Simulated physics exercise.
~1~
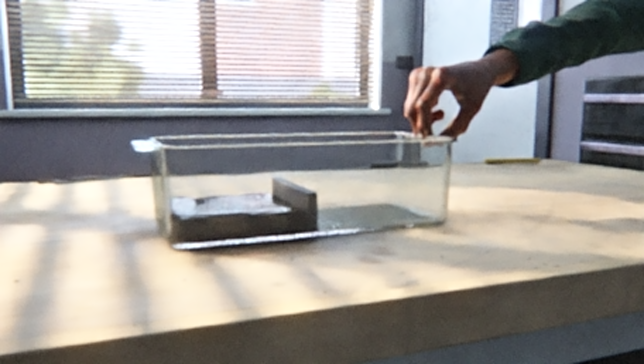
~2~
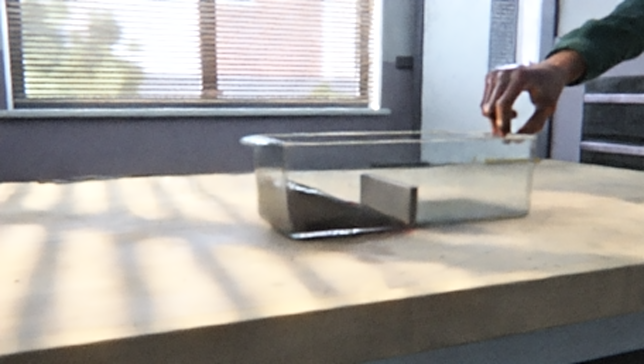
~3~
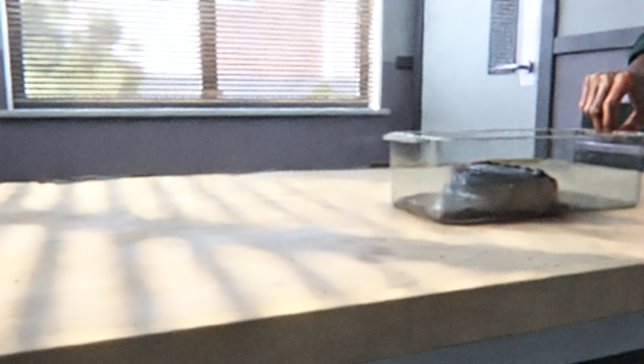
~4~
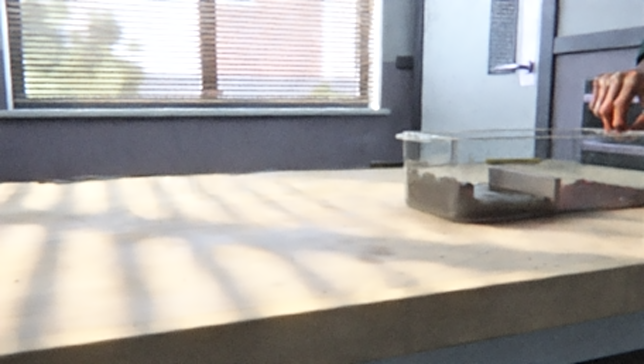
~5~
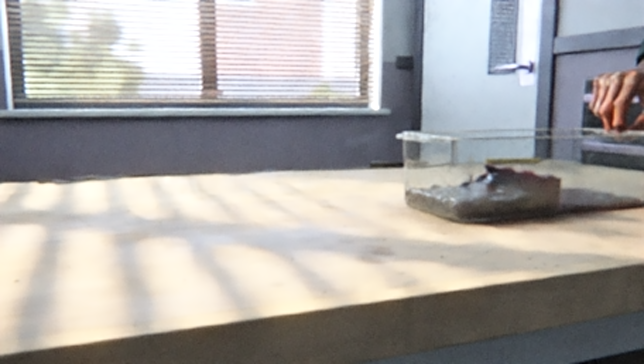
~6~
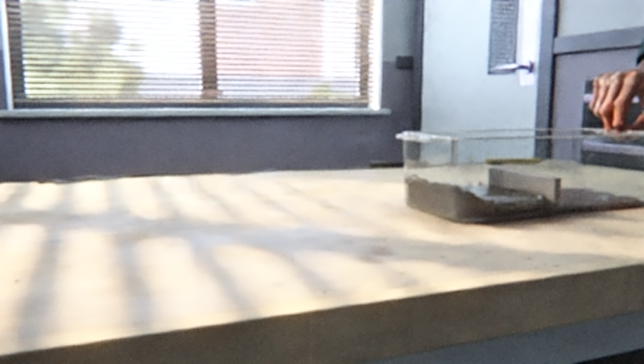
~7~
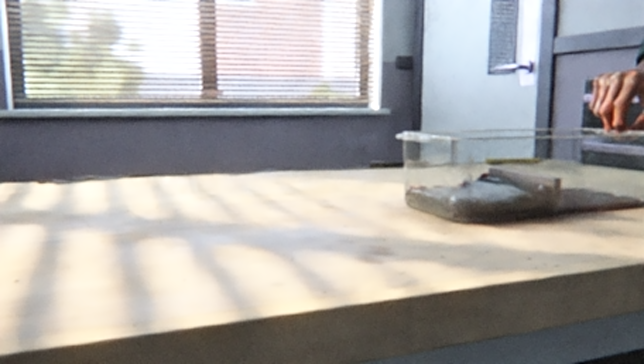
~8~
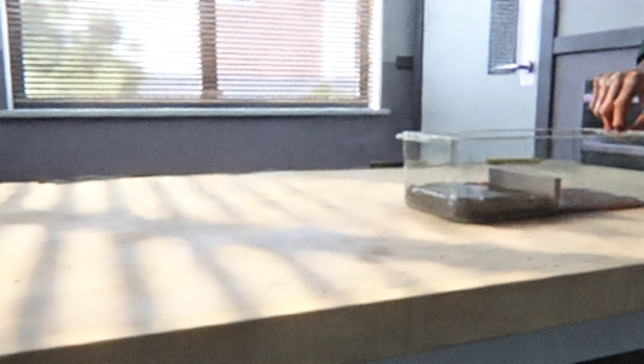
On a sunlit table top, a hand pulling a clear divided box right, dark liquid sloshing over the divider, then settling.
